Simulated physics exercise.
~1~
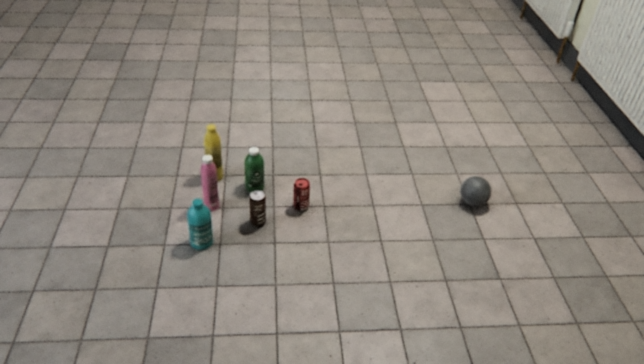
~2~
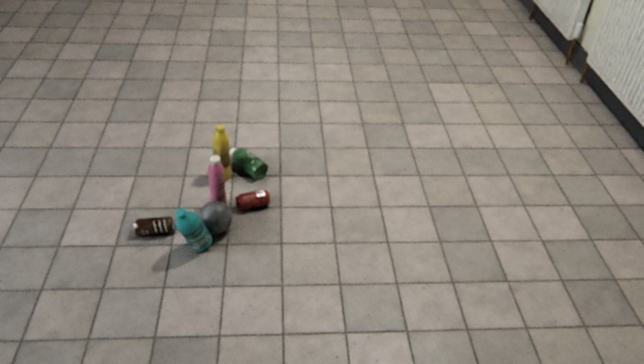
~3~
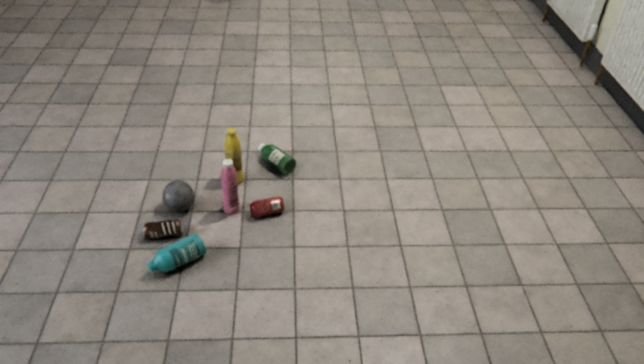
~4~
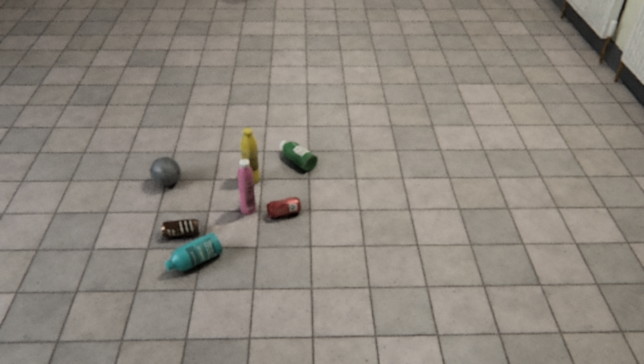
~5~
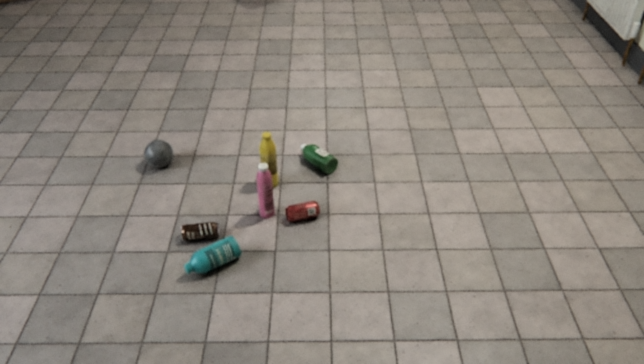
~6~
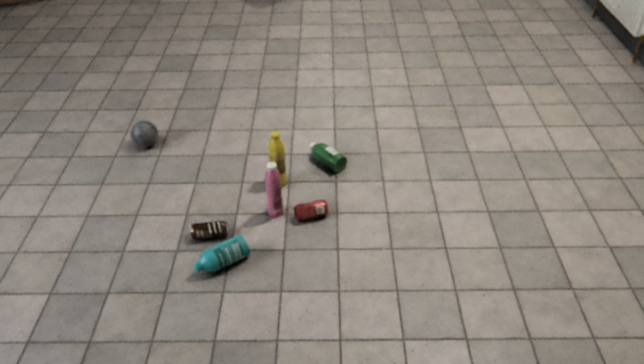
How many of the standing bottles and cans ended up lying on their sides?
Four of them ended up on their sides, namely the red can, the brown can, the green bottle and the turquoise bottle.
